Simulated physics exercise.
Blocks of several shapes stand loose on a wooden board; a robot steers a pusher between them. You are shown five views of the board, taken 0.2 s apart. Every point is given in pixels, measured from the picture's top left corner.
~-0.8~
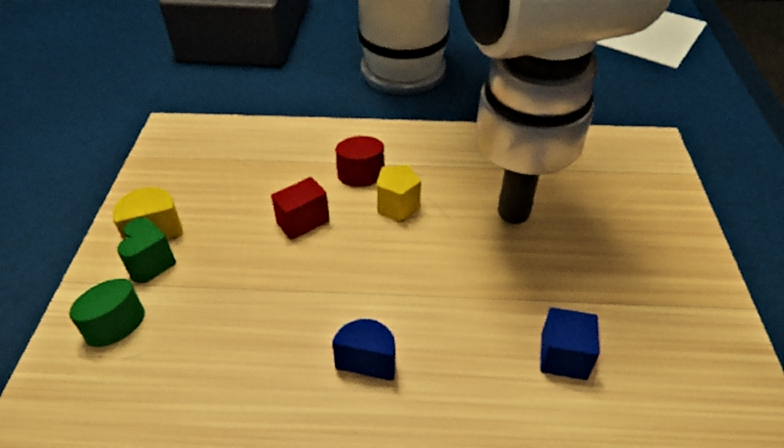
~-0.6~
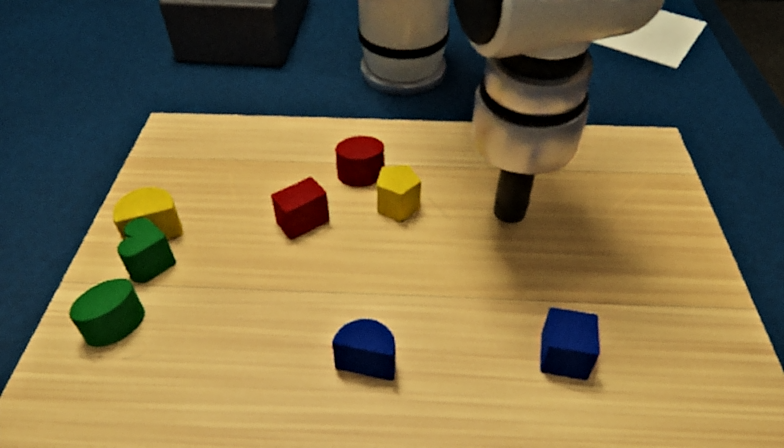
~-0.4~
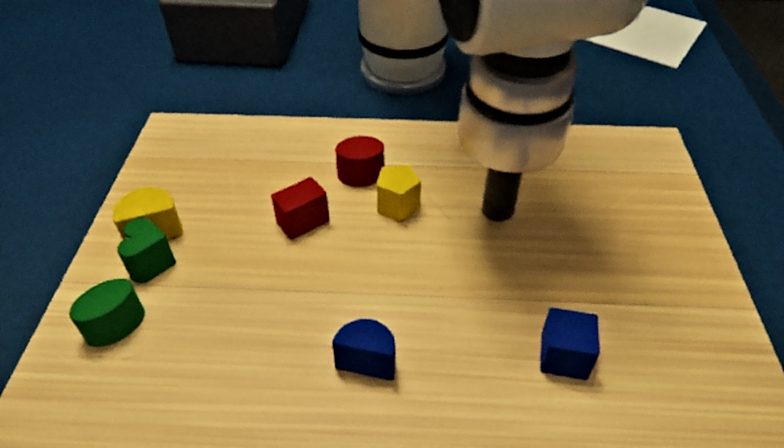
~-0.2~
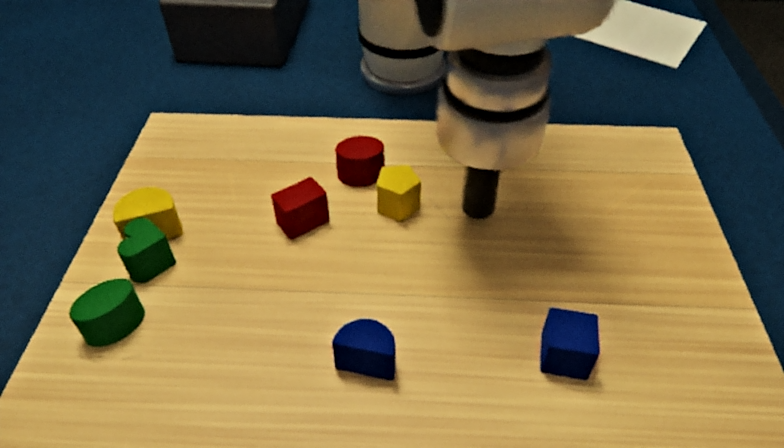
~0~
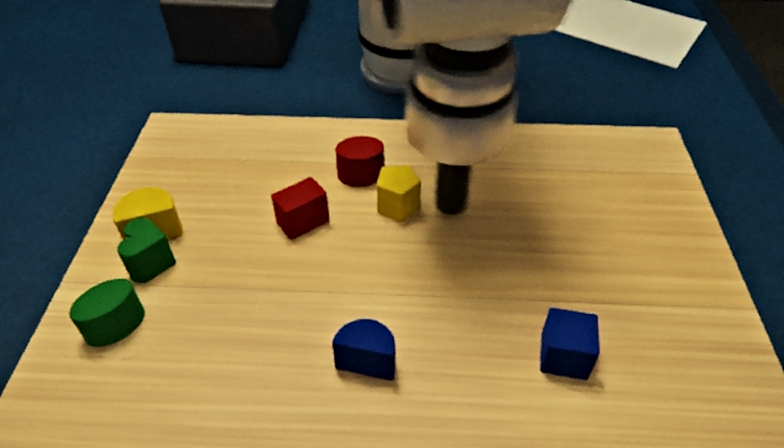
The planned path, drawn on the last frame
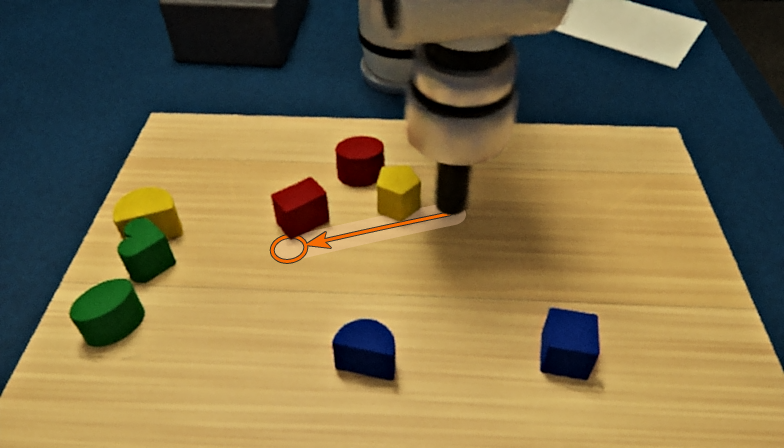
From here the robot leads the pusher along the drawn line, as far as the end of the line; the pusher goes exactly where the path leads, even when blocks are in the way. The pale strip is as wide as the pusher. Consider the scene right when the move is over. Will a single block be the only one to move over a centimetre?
Yes, that is how it ends up.
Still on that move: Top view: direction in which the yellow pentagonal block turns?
The block spins clockwise.
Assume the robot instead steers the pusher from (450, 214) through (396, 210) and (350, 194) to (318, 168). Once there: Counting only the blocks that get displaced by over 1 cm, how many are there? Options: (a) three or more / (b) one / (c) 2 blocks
Option c.
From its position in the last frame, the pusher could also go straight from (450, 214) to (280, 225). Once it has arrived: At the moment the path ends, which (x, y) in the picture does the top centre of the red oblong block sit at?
My prediction: (231, 194).
The line goes from (450, 214) to (289, 249).
What follows on the original path. One third of the way, pusher at (398, 216); yellow pentagonal block at (385, 174), turned 15° clockwise.
Two thirds of the way, pusher at (343, 227); yellow pentagonal block at (384, 173), turned 20° clockwise.
At the end, pusher at (287, 240); red oblong block at (296, 192); red elliptical block unmoved; yellow pentagonal block at (384, 173), turned 20° clockwise.
